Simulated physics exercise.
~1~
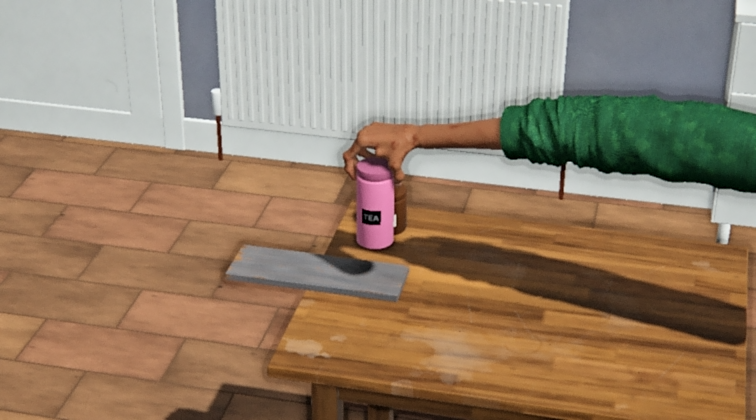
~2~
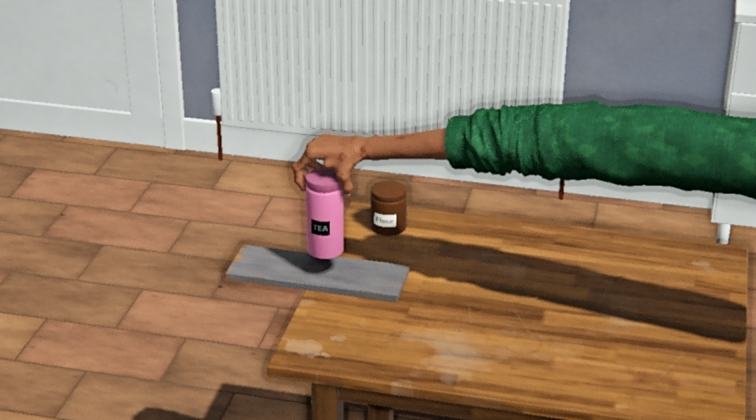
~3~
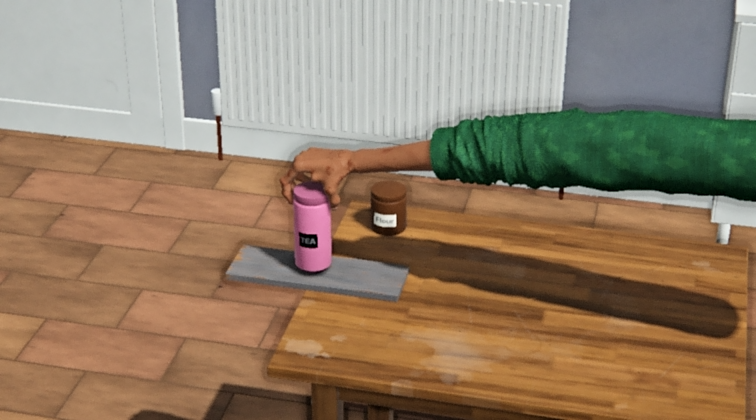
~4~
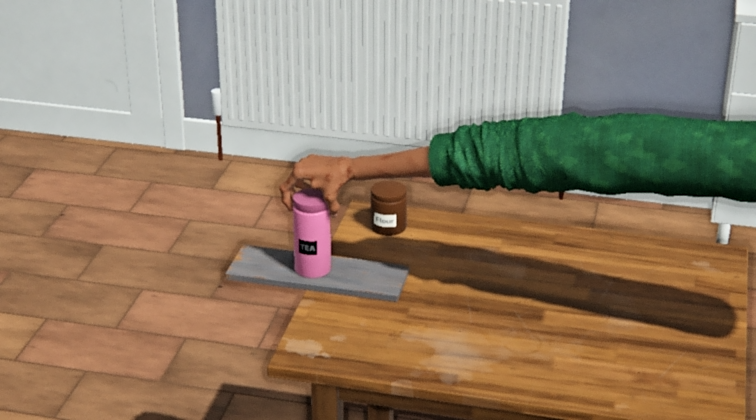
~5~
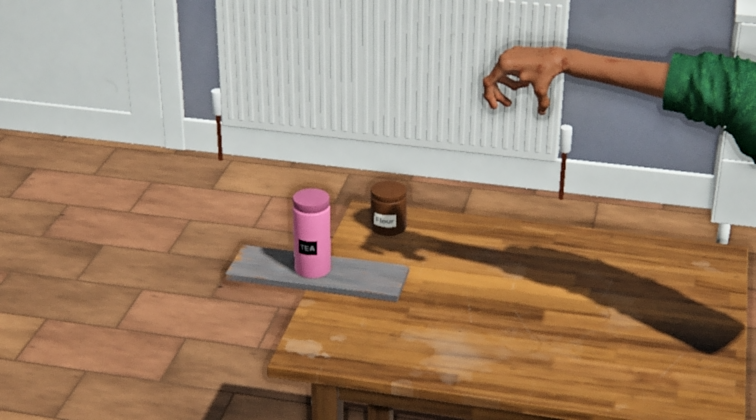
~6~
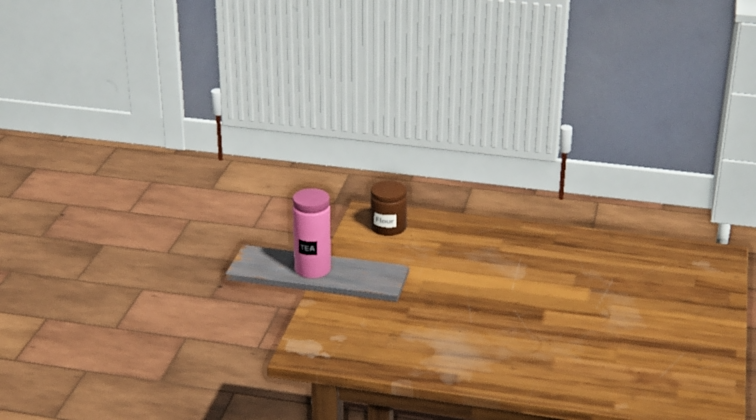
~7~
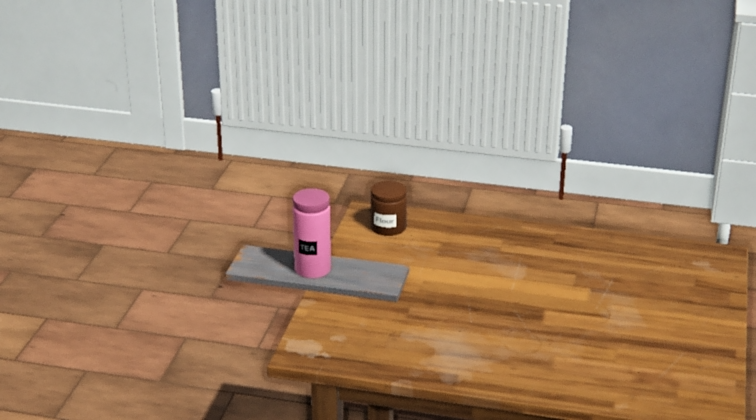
A hand sets a pink jar on the overhanging grey plank, withdraws, and everything stays still.
